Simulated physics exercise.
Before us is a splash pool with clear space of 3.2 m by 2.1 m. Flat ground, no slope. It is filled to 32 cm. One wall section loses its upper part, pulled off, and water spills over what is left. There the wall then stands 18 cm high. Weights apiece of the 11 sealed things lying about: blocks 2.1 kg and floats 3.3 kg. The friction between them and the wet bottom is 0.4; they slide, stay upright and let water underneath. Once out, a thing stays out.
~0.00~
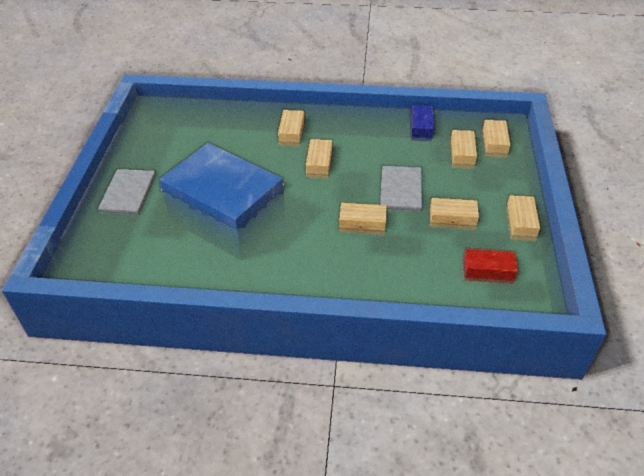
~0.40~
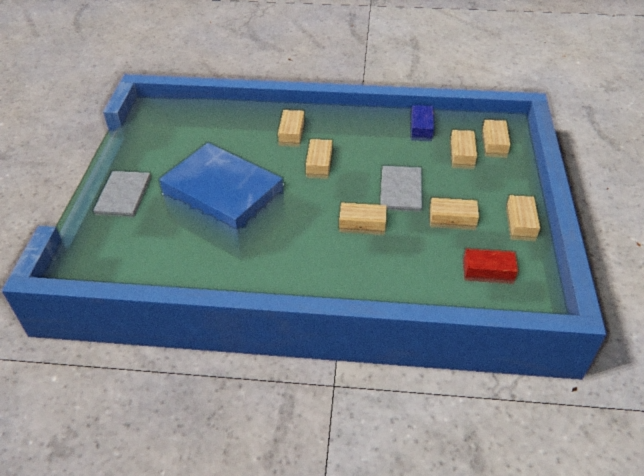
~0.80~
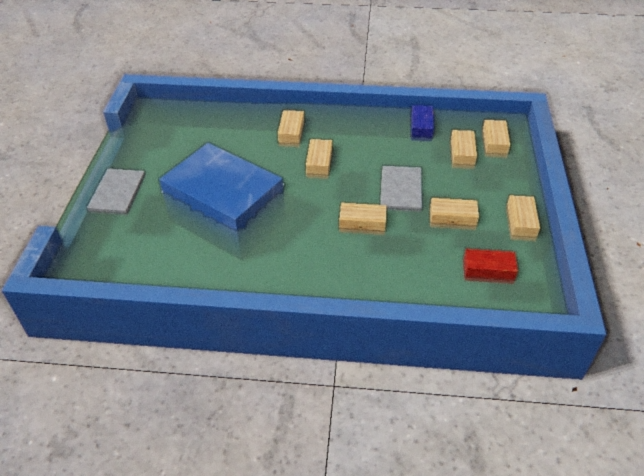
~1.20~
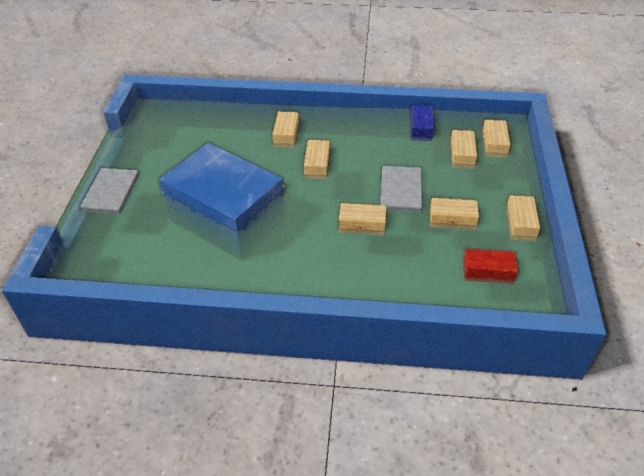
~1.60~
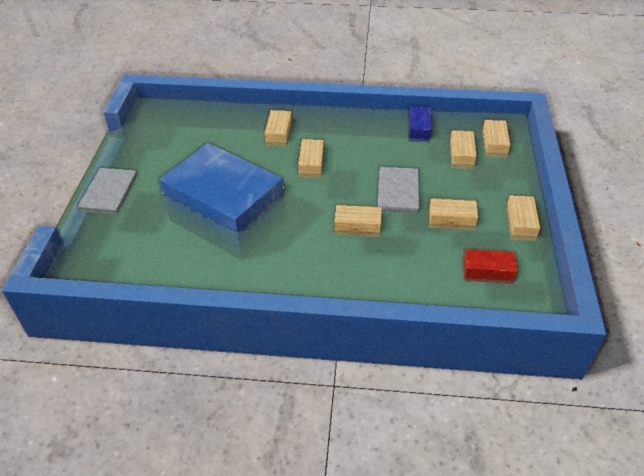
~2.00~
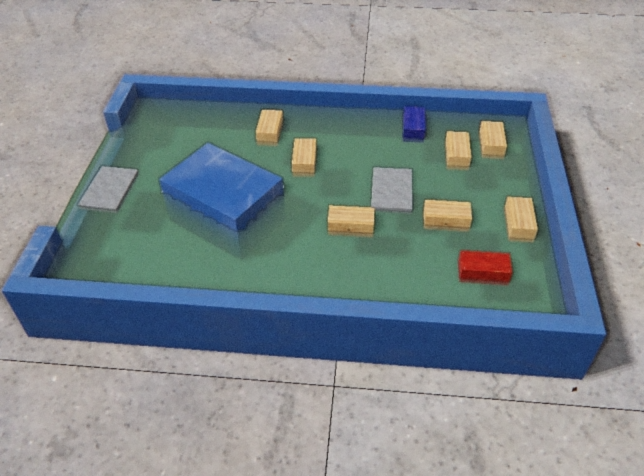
In the video, the upper part of a blue pool's left wall disappears, leaving a gap, and a gray slab nearby slides slightly left toward it; then the wooden, blue and red blocks drift slightly left while a large blue block stays still.
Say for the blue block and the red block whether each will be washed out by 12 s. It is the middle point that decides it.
The blue block is still in and the red block is still in.
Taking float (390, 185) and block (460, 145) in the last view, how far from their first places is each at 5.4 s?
First one 20 cm, second one 10 cm.
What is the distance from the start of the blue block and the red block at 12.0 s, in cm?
Distances: Close to 40 and 20 cm.
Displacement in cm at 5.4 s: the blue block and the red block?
Shifts: Around 20 and 5 cm.
After 2.8 s the blue block is near (405, 119), 0.1 m from its start, afloat; the red block is near (480, 264), 0.1 m from its start, afloat; 0 of 11 are out; 11 afloat.
After 5.4 s the blue block is near (400, 120), 0.2 m from its start, afloat; the red block is near (478, 264), 0.1 m from its start, afloat; 0 of 11 are out; 11 afloat.
After 8.0 s the blue block is near (385, 121), 0.3 m from its start, afloat; the red block is near (469, 266), 0.1 m from its start, afloat; 0 of 11 are out; 11 afloat.
After 12.0 s the blue block is near (373, 121), 0.4 m from its start, afloat; the red block is near (461, 268), 0.2 m from its start, afloat; 0 of 11 are out; 11 afloat.
